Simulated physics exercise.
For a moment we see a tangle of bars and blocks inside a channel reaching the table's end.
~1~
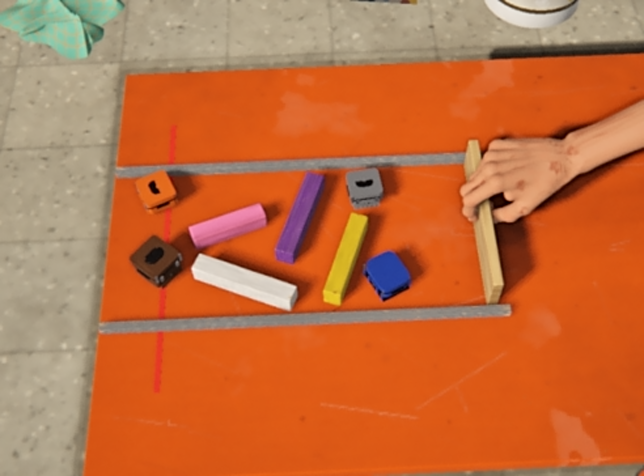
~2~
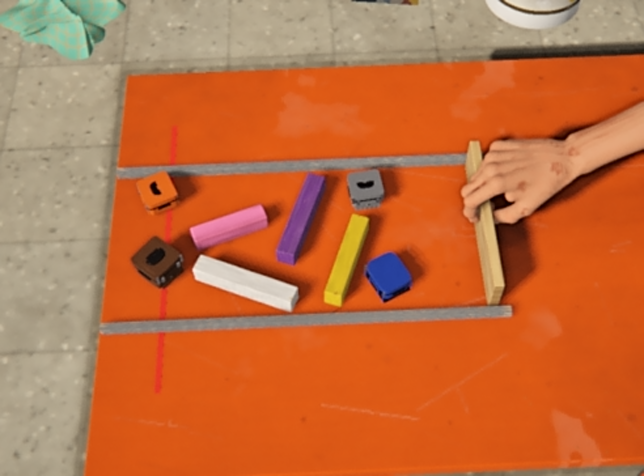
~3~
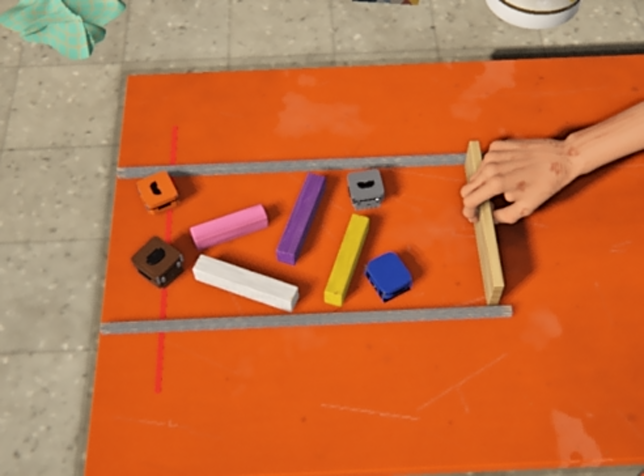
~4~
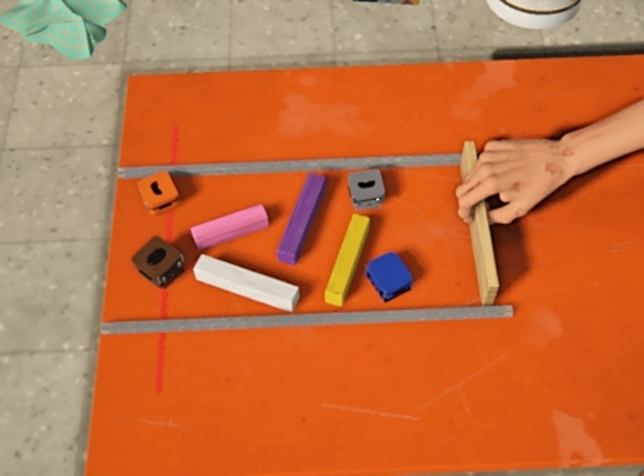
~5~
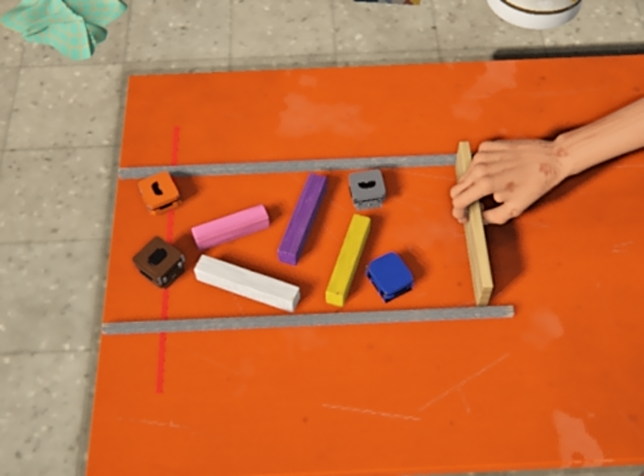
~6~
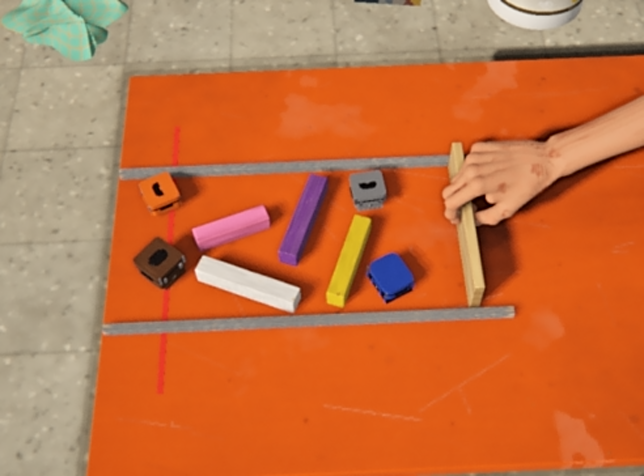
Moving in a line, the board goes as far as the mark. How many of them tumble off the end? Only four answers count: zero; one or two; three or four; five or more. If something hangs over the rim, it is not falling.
My answer: Three or four.
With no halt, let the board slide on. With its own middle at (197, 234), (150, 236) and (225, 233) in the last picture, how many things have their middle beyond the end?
2; 5; 1.
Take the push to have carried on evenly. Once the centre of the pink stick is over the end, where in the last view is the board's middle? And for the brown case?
Points: About (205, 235) and about (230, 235).
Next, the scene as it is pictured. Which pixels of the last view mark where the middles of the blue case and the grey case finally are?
The blue case settles near (149, 291); as for the grey case, near (155, 194).
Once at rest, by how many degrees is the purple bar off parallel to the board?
Angle: Around 5°.
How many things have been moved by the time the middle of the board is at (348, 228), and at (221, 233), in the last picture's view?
Counts: 4 and 8.
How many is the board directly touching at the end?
I count 3 of them.
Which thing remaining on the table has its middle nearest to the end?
The purple bar is foremost.
Early on, none off yet; orange case at rest near (161, 196); brown case at rest near (160, 264); pink stick at rest near (232, 228).
A while later, none off yet; orange case at rest near (161, 196); brown case travelled a little near (143, 261); pink stick travelled a little near (194, 230).
Further along, none off yet; orange case travelled a little near (144, 191); brown case leaning well over near (96, 261); pink stick travelled about its own width near (120, 225).
Finally, the number that fall off is three or four; lost, white bar, pink stick, brown case and orange case.
